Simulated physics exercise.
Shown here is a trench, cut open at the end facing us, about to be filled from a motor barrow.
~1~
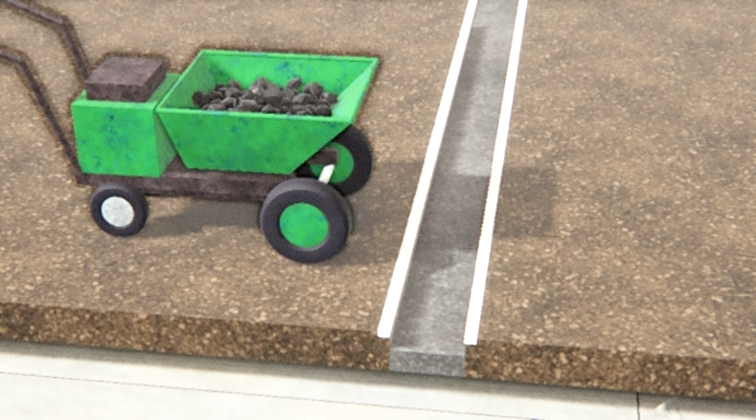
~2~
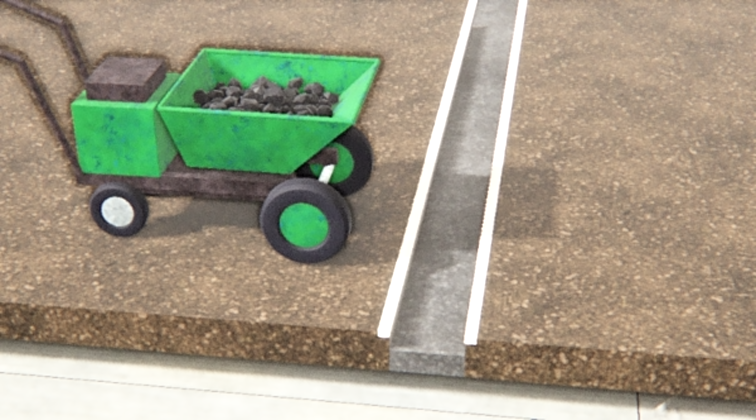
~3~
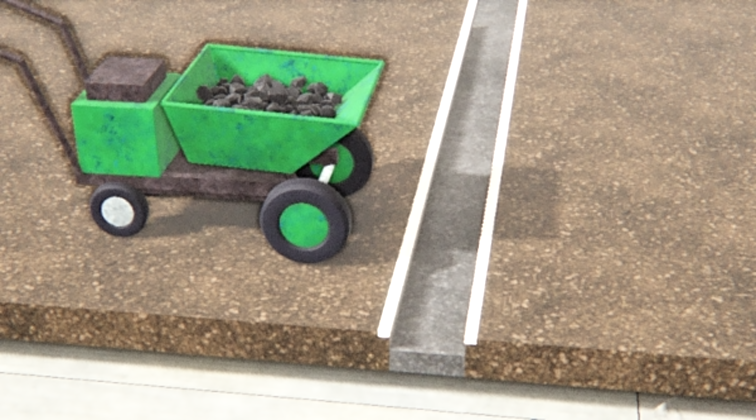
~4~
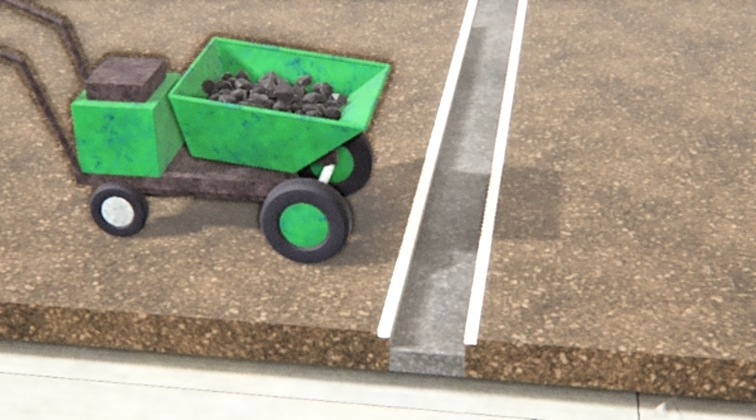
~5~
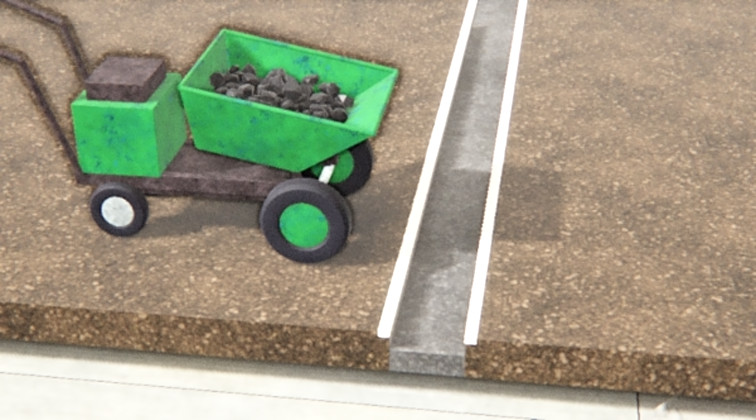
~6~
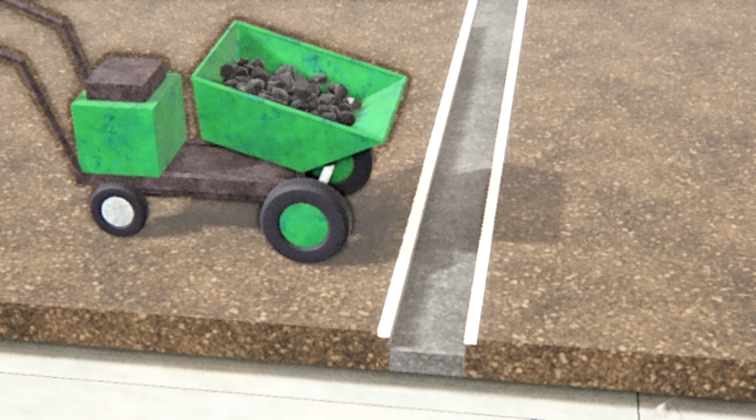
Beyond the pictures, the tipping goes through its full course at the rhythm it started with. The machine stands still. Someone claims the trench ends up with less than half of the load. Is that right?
The trench is going to be left with upwards of half the load.
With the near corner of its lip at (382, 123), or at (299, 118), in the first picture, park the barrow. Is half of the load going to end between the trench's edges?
Okay, first it's a smaller portion, and then it's the bigger portion.
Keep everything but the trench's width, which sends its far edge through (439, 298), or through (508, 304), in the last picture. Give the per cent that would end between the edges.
I'd put it near 10 in a hundred, then near 90 in a hundred.
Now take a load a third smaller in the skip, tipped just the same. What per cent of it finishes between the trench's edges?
About 80 %.
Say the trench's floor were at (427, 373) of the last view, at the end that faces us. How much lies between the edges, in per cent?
The share comes to around 80 percent.
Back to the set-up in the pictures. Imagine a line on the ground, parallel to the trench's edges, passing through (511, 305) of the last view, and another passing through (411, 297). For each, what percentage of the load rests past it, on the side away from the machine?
Some 10 and some 90 per cent, respectively.
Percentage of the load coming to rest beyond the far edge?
Estimate: Around 30 per cent.
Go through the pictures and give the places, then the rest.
In the first picture, lip of the skip (351, 121), level; top of the load (256, 113), lumps of coal; first edge of the trench (394, 295); far edge (476, 301), the trench under half as wide as the skip, and shallow for its width.
In the second picture, lip of the skip (352, 122), level; top of the load (257, 113).
In the third picture, lip of the skip (357, 124), tipped barely; top of the load (253, 100).
In the fourth picture, lip of the skip (364, 128), tipped a little; top of the load (256, 97).
In the fifth picture, lip of the skip (373, 134), tipped a little; top of the load (247, 91).
In the sixth picture, lip of the skip (383, 141), tipped clearly; top of the load (257, 86); first edge of the trench (394, 295); far edge (476, 301).
Just after the last frame, skip tipped steeply; every one in the skip.
A moment on, skip tipped steeply; the larger part in the skip; roughly a quarter in or heaped over the trench; just a few beyond it; just a few falling.
Further on, skip tipped right over; about a tenth in the skip; roughly two thirds in or heaped over the trench; roughly a third beyond it.
When it is over, skip tipped right over; just a few in the skip; roughly two thirds in or heaped over the trench; roughly a third beyond it.
